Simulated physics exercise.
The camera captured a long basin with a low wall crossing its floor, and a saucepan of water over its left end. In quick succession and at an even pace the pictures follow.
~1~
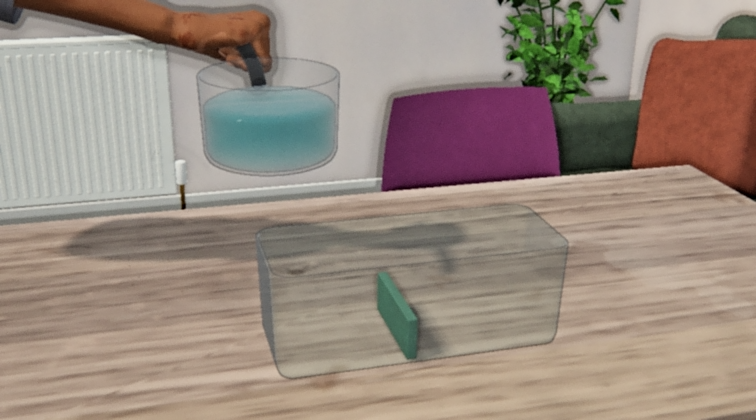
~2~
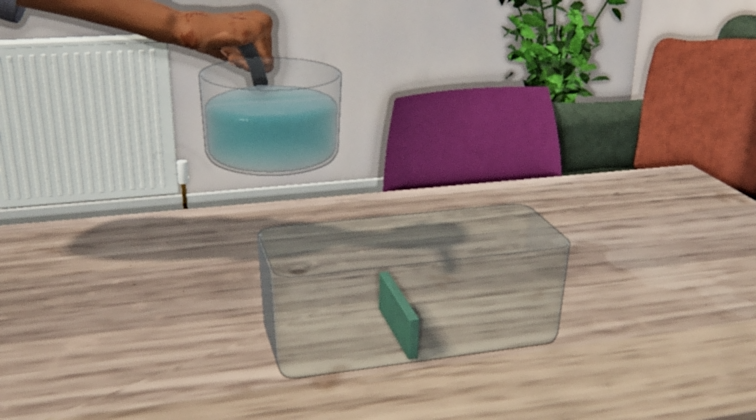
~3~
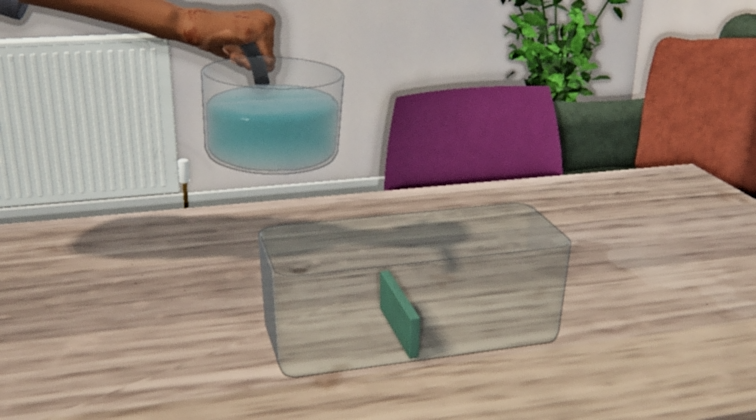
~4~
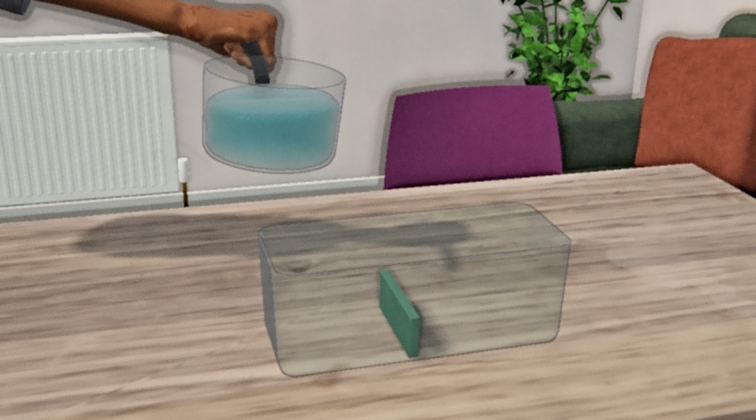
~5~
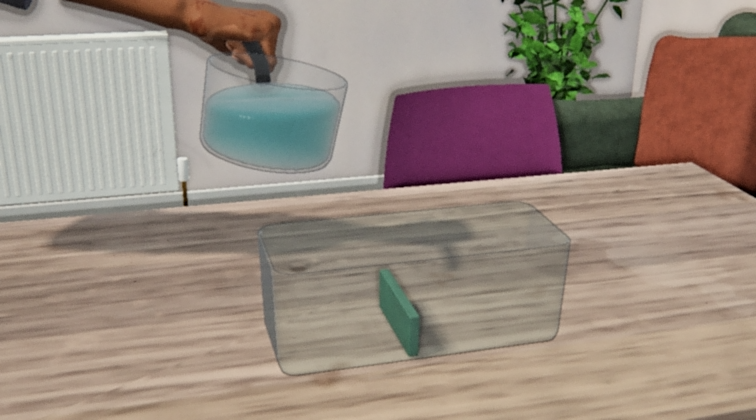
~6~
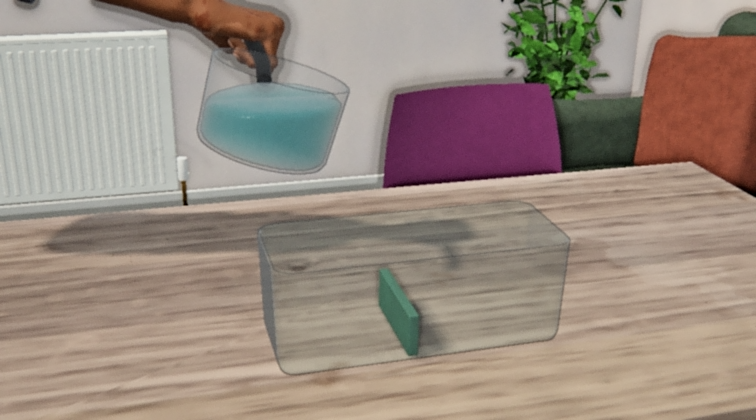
We see a hand holding a clear pan of blue water above the left end of a long transparent basin with a low green wall inside; the hand gradually tilts the pan to the right while the basin stays still.
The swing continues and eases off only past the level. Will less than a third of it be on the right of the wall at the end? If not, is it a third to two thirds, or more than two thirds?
The share right of the wall is a middling part, a third to two thirds.
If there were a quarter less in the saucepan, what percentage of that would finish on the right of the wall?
Roughly 30 in a hundred.
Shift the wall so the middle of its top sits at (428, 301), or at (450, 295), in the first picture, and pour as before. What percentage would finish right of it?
In order, 5 and 5 in a hundred.
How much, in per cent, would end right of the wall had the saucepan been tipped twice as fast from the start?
Roughly 30 percent.
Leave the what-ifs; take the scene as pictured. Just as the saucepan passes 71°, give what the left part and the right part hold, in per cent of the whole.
Left part: Around 5 %. Right part: Around 0 %.
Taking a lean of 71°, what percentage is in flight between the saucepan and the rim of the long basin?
Airborne share: Approx. 25 %.
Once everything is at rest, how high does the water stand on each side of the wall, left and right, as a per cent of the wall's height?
On the left it sits near 50, while on the right it sits near 30.
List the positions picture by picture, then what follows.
In the first frame, it leans 0°; its right rim is at (336, 72); the water meets the walls at (202, 104) and (333, 97); the long basin's rim runs from (264, 255) to (548, 225); the wall's top is at (397, 296).
In the second frame, it leans 1°; its right rim is at (338, 72); the water meets the walls at (204, 104) and (335, 98).
In the third frame, it leans 3°; its right rim is at (341, 74); the water meets the walls at (205, 103) and (336, 97).
In the fourth frame, it leans 6°; its right rim is at (343, 77); the water meets the walls at (207, 102) and (336, 97).
In the fifth frame, it leans 11°; its right rim is at (344, 82); the water meets the walls at (206, 102) and (337, 96).
In the sixth frame, it leans 16°; its right rim is at (346, 88); the water meets the walls at (204, 102) and (338, 96).
A moment on, the saucepan is tipped part way and 69 per cent is still to pour, 3 is left of the wall and 1 right of it.
Next, the saucepan is tipped on its side and 20 per cent is still to pour, 21 is left of the wall and 44 right of it.
Then the saucepan is tipped on its side and 4 per cent is still to pour, 44 is left of the wall and 47 right of it.
Later the saucepan is tipped on its side and 1 per cent is still to pour, 51 is left of the wall and 48 right of it.
At rest 51 per cent lies left of the wall, 48 right of it and 1 outside.
